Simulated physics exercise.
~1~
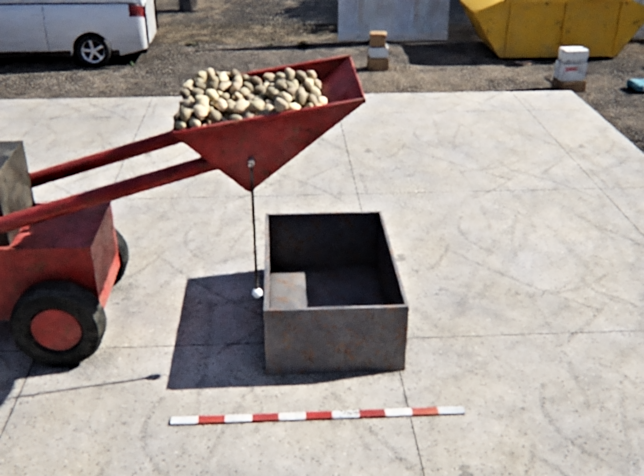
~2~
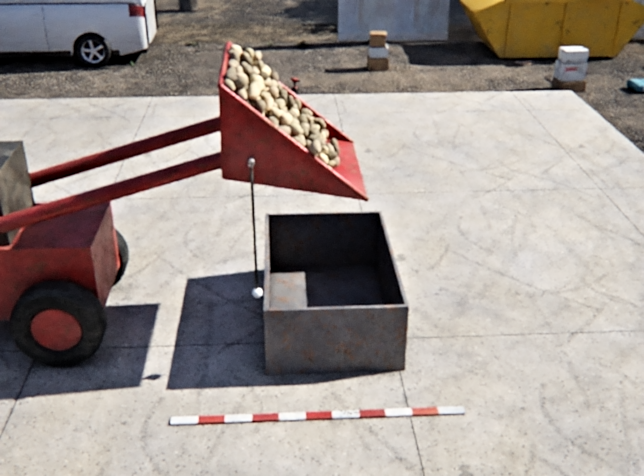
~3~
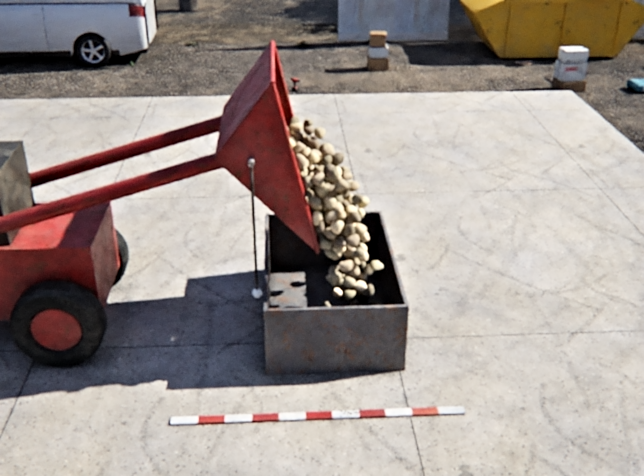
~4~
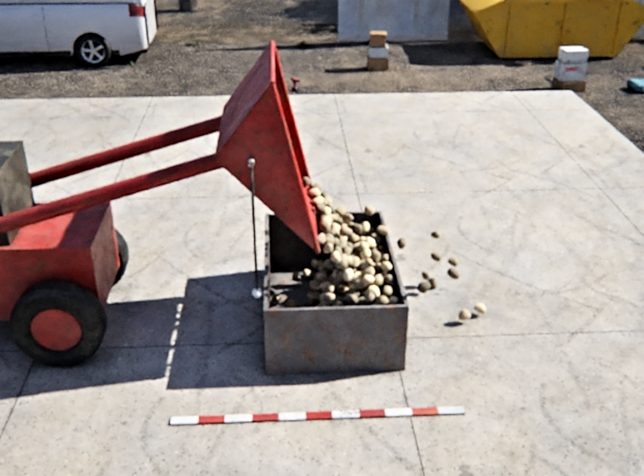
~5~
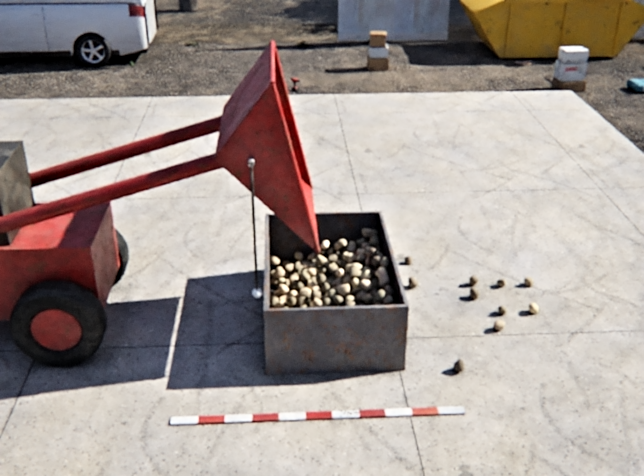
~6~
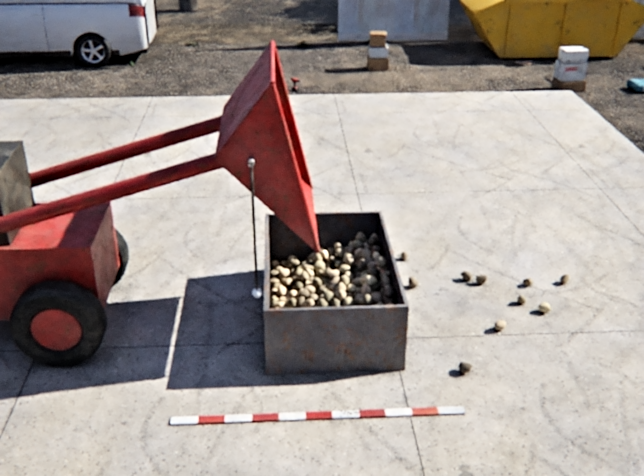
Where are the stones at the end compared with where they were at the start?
At the start the stones are heaped in the loader's raised red bucket. By the end they are lower down, with most in the open bin and a few scattered on the concrete to its right.
